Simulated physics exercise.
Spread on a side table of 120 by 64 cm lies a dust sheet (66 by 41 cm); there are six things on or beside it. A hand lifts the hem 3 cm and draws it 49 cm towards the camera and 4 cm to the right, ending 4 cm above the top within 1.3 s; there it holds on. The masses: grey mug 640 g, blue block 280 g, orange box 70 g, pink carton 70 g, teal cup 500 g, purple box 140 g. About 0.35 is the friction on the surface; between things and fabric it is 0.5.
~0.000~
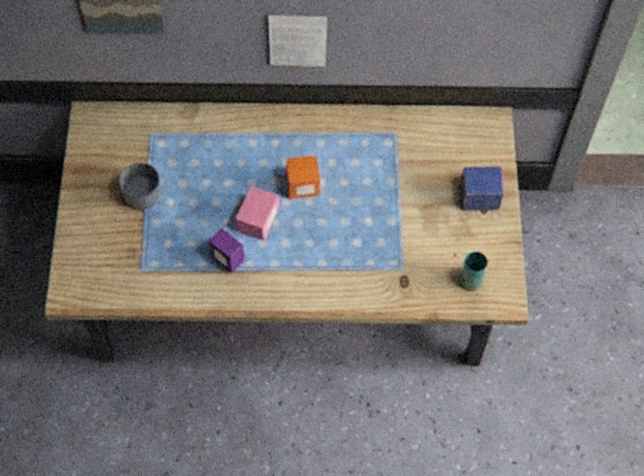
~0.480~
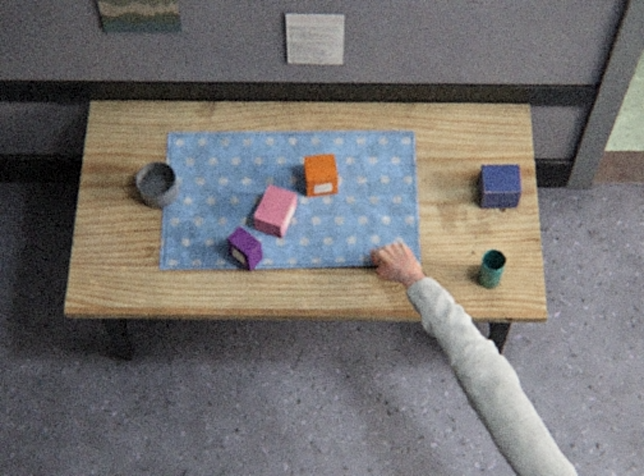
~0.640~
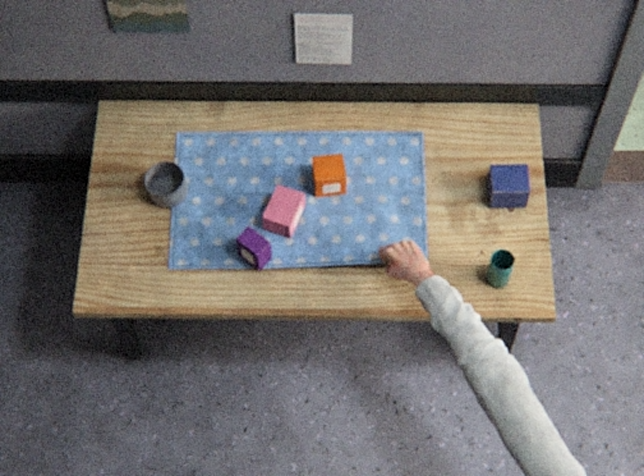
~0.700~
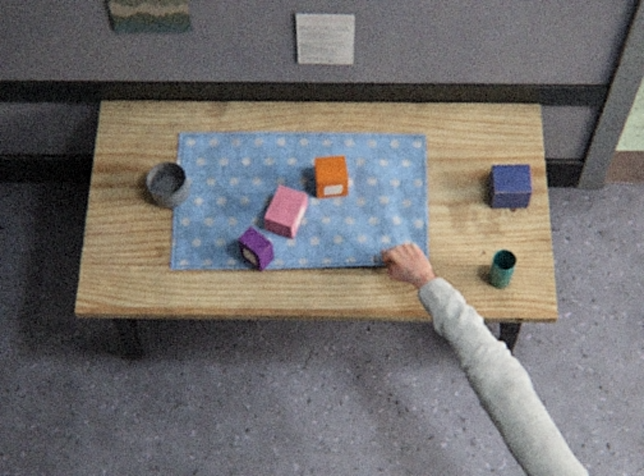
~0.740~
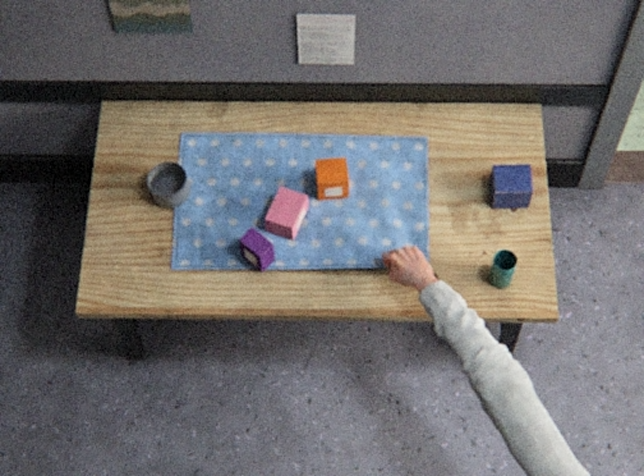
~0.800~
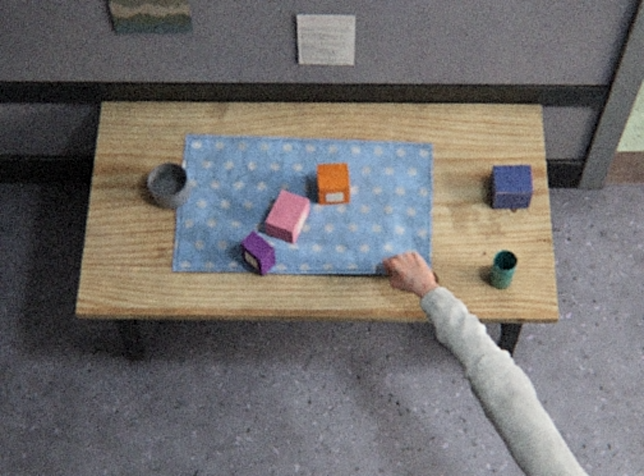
Hand gripping the near right corner of a blue dotted cloth on a wooden table, shifting it very slightly with three boxes on top.
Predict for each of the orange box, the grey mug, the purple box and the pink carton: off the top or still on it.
The orange box is a casualty. The grey mug is a survivor. The purple box is a casualty. The pink carton is a casualty.
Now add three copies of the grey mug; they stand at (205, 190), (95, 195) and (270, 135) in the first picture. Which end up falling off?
Going through the three spots as listed: Holds its spot, holds its spot and holds its spot.
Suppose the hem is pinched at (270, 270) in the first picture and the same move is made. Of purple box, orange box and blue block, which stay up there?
If so, purple box comes off, orange box comes off and blue block is still on top.
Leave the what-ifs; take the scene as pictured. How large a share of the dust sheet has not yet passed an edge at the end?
About 0 per cent.
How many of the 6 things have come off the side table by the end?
3.
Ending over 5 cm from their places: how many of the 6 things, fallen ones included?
I make it 3.
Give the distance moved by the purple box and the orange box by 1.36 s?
Purple box 15 cm, orange box 30 cm.
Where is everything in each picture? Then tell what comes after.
The first picture shows orange box (303, 168); grey mug (139, 180); purple box (226, 242); pink carton (257, 207); dust sheet corners (141, 271) (151, 134) (396, 133) (403, 269).
The second picture shows dust sheet corners (160, 269) (169, 133); grip (378, 265).
The third picture shows dust sheet corners (169, 269) (177, 133); grip (386, 262).
The fourth picture shows dust sheet corners (171, 269) (180, 133); grip (389, 265).
The fifth picture shows orange box (332, 170); dust sheet corners (172, 269) (182, 133); grip (390, 268).
The sixth picture shows orange box (333, 175); grey mug (168, 179); purple box (257, 245); pink carton (287, 211); dust sheet corners (173, 271) (187, 135) (432, 144); grip (390, 274).
After 1.1 s, 100 % of the dust sheet is still over the top; orange box 13 cm off its start, pink carton 9 cm off its start, purple box 8 cm off its start.
After 1.4 s, 75 % of the dust sheet is still over the top; orange box 31 cm off its start, pink carton 23 cm off its start, purple box 17 cm off its start.
After 1.6 s, 40 % of the dust sheet is still over the top; orange box 48 cm off its start at (427, 320), pink carton 39 cm off its start at (368, 330), purple box over the edge.
After 1.9 s, 0 % of the dust sheet is still over the top; orange box over the edge, pink carton over the edge, purple box over the edge.
After 3.5 s, 0 % of the dust sheet is still over the top; orange box over the edge, pink carton over the edge, purple box over the edge, grey mug 0 cm off its start at (169, 180).
